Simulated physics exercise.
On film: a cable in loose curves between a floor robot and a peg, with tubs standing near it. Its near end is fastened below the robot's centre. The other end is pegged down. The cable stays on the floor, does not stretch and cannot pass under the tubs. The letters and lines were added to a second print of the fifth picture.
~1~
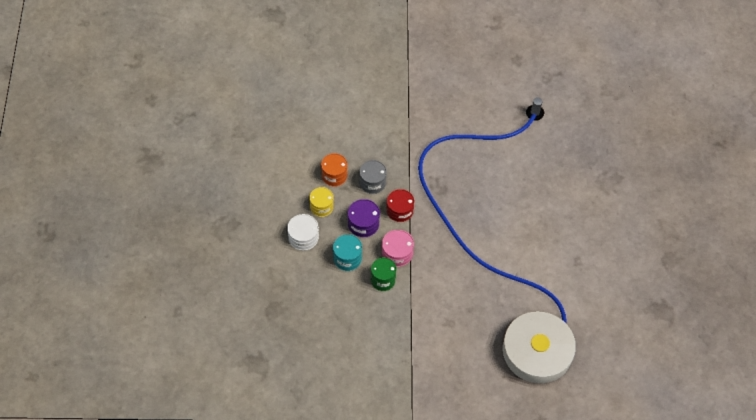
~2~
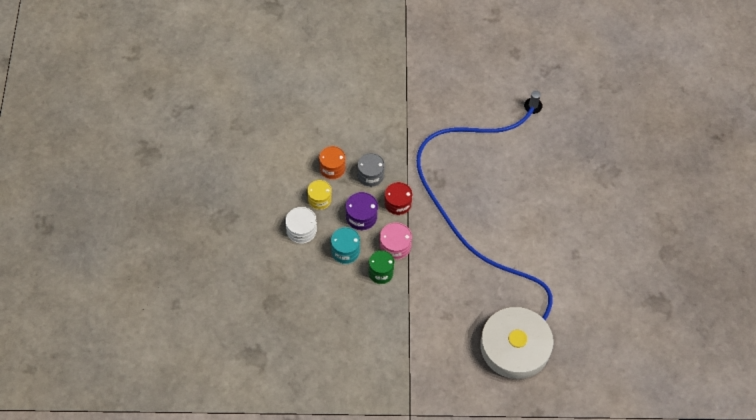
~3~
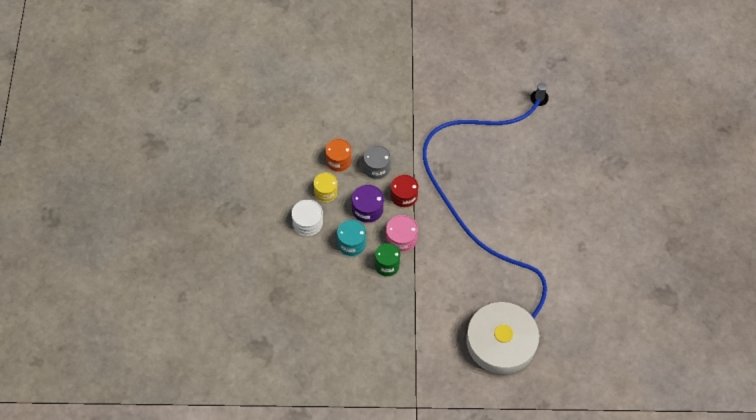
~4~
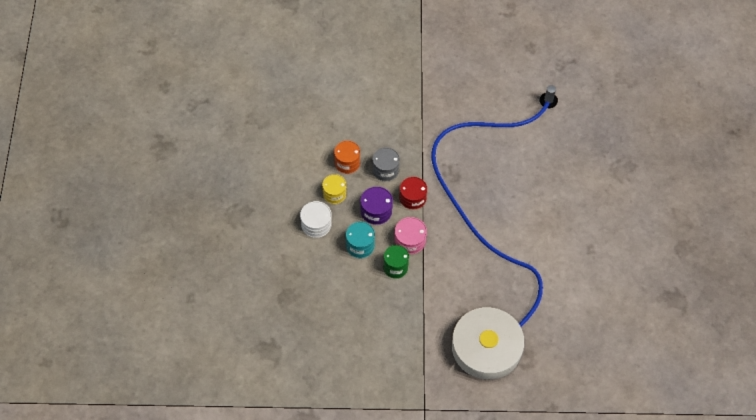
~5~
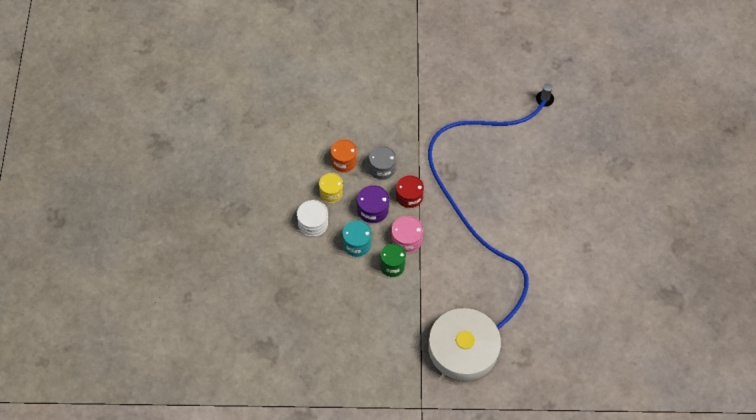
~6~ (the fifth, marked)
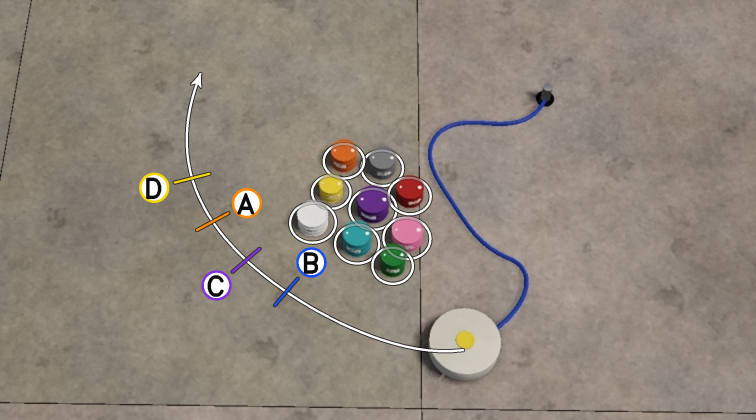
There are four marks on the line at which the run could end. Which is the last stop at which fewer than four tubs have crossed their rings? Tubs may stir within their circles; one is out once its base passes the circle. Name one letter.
Up to mark A.
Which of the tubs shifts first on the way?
The green one.
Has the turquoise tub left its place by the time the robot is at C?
By then, no.
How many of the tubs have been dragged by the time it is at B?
The count is none.
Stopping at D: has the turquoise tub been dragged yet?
Yes.
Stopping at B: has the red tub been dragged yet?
No.
On the copy, A at (213, 222); B at (286, 292); C at (246, 260); D at (192, 178); the route from (463, 350) via (240, 255) to (200, 74).
On A. First, robot (358, 326).
Then, robot (268, 274).
Finally, robot (212, 216); green tub (381, 240); one over the rings.
By contrast, B is within the limit but short; C is within the limit but short; D has five over the rings.
